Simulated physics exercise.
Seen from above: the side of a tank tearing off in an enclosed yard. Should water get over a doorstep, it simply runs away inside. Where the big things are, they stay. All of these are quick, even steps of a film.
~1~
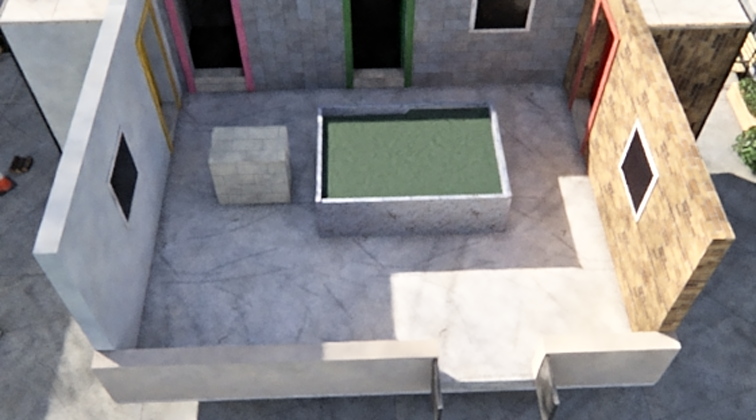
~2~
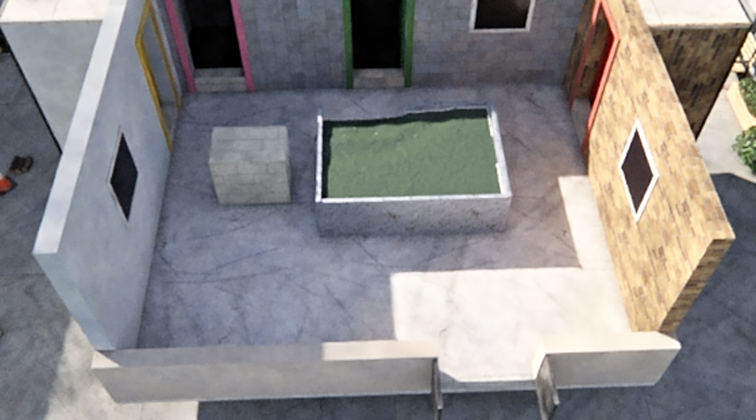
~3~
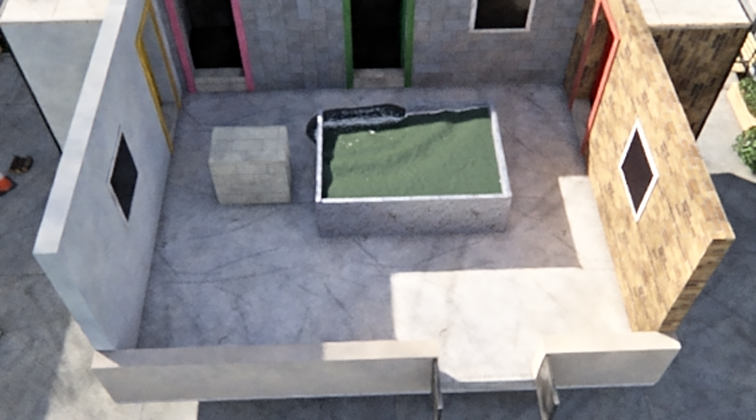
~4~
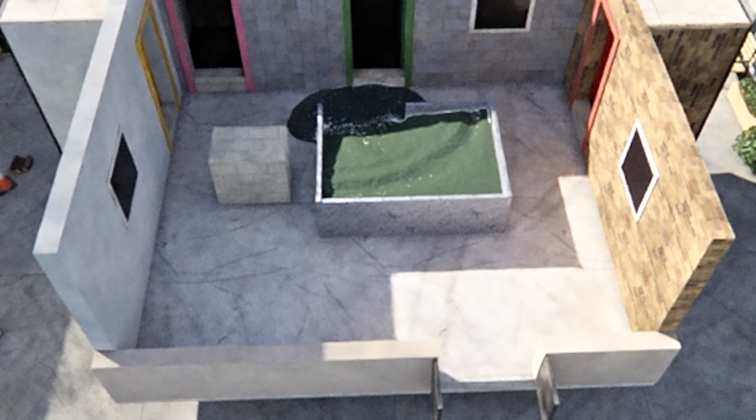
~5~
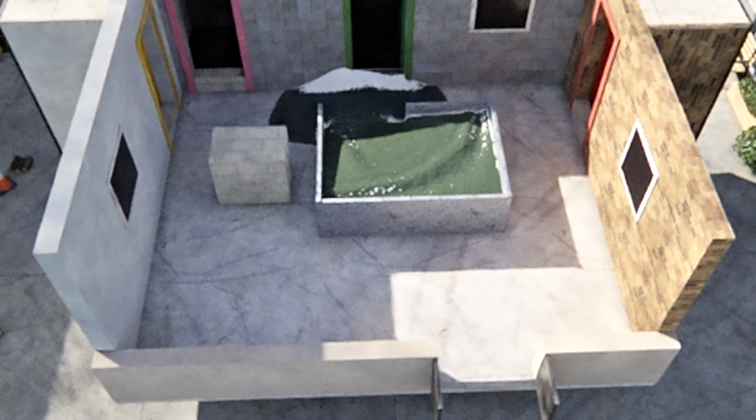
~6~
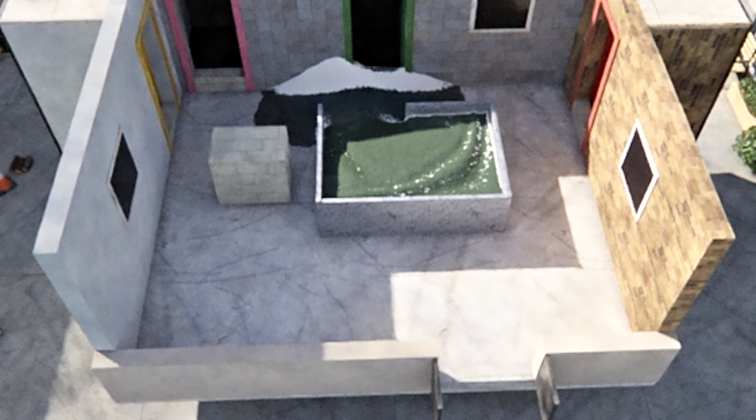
Green water surging out through the broken far side of a raised tank and spreading across the walled yard's paving toward the back wall.
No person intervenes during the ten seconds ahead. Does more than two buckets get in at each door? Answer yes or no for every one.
Red door: No, yellow door: Yes, green door: Yes, pink door: No.
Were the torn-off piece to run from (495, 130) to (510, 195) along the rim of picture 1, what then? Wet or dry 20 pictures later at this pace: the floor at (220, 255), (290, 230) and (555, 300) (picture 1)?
Taken in turn they're unwetted, unwetted and swamped.
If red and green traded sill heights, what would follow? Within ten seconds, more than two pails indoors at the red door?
Well, as I see it, the red door remains within bounds.
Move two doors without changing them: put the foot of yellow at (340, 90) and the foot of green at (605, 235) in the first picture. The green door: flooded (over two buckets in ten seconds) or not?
As I see it, green does not reach it.
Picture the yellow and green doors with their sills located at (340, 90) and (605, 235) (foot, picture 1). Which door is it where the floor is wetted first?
That is the yellow one.
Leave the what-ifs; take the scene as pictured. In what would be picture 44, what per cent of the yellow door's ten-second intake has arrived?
I get 100 per cent.
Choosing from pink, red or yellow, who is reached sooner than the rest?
Go with the one in pink.
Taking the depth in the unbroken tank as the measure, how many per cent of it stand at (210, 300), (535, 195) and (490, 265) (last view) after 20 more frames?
About 4, 4 and 0 percent, in that order.
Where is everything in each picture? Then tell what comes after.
The tank at (410, 152) is whole and still, in the first picture.
Water pours out on the tank's far side and has run to a hidden place, in the second picture.
Water pours out on the tank's far side and has run to (315, 122), in the third picture.
Water pours out on the tank's far side and has run to (397, 88), in the fourth picture.
The front is at (292, 91), out from the gap on the tank's far side, in the fifth picture.
Water pours out on the tank's far side and has run to (268, 92), in the sixth picture.
A moment on, water covers 20 % of the floor; the red door not reached, the yellow door not reached, the green door far over two buckets in, the pink door wet at the sill, nothing in.
Next, water covers 35 % of the floor; the red door wet at the sill, nothing in, the yellow door over two buckets in, the green door far over two buckets in, the pink door wet at the sill, nothing in.
Then, water covers 55 % of the floor; the red door wet at the sill, nothing in, the yellow door far over two buckets in, the green door far over two buckets in, the pink door wet at the sill, nothing in.
Later, water covers 85 % of the floor; the red door wet at the sill, nothing in, the yellow door far over two buckets in, the green door far over two buckets in, the pink door wet at the sill, nothing in.
In the end, water covers 95 % of the floor; the red door wet at the sill, nothing in, the yellow door far over two buckets in, the green door far over two buckets in, the pink door wet at the sill, nothing in.
